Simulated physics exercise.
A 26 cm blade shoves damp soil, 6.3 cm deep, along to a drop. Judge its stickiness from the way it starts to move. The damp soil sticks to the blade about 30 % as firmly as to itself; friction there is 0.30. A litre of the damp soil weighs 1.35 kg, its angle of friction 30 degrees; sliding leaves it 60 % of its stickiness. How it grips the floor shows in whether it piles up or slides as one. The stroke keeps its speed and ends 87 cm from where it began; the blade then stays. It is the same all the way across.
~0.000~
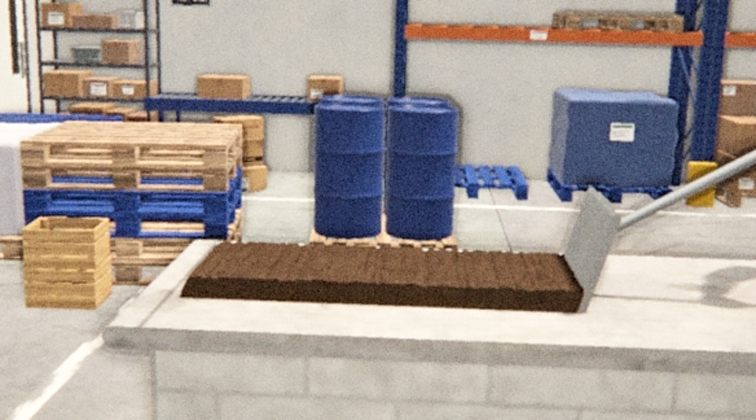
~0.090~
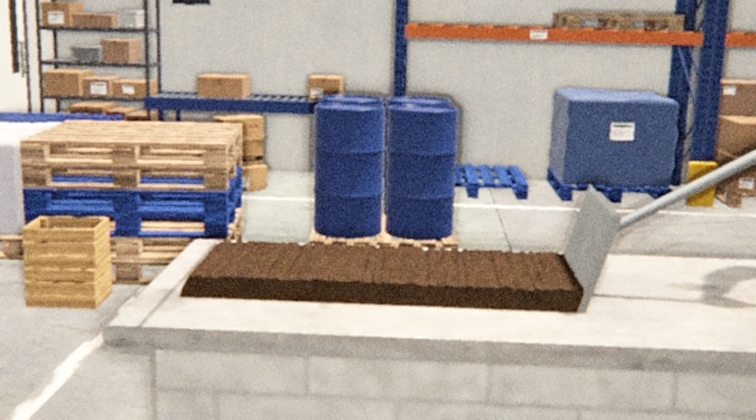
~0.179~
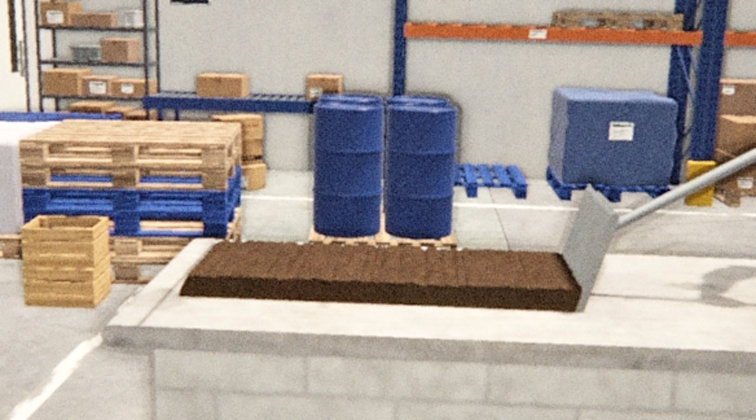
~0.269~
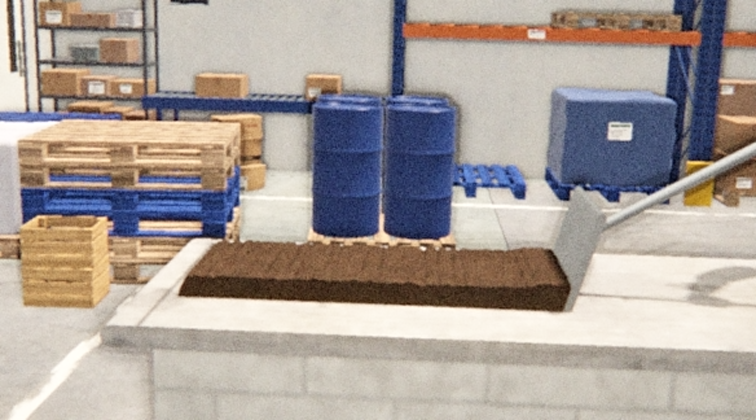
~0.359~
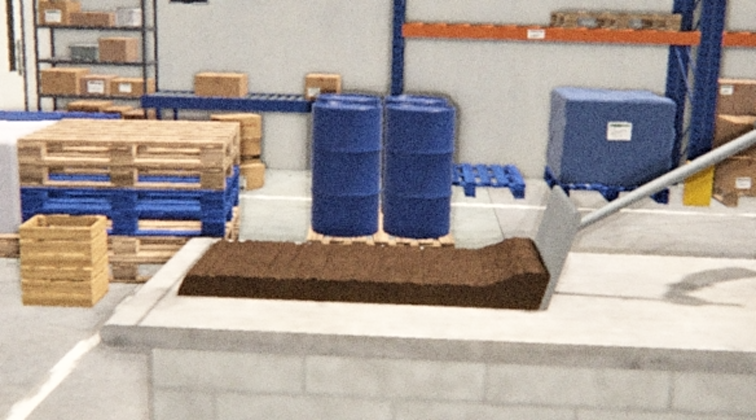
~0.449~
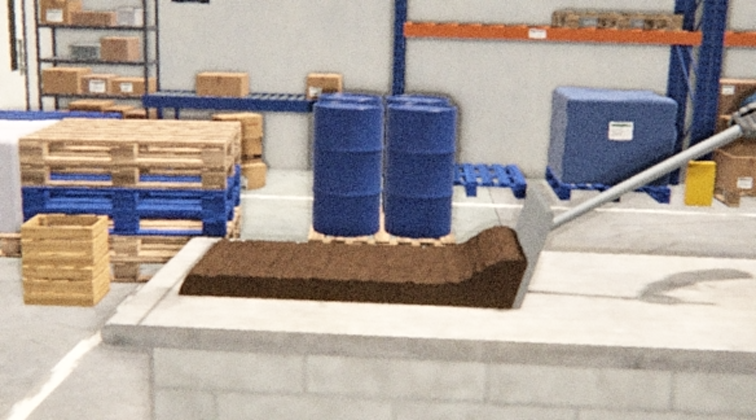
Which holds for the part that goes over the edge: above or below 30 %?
It comes out above 30 %.
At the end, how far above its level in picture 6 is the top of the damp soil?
Some 1.5 cm.
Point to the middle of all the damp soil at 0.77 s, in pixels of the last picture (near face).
Near (330, 281).
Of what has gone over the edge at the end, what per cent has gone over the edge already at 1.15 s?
Some 0 per cent.
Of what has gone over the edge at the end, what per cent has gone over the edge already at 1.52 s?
Some 60 per cent.
After 0.77 s, 0 % has gone over the edge.
After 1.15 s, 0 % has gone over the edge.
After 1.52 s, 25 % has gone over the edge.
After 1.90 s, 40 % has gone over the edge.
After 2.16 s, at the end, 42 % has gone over the edge.
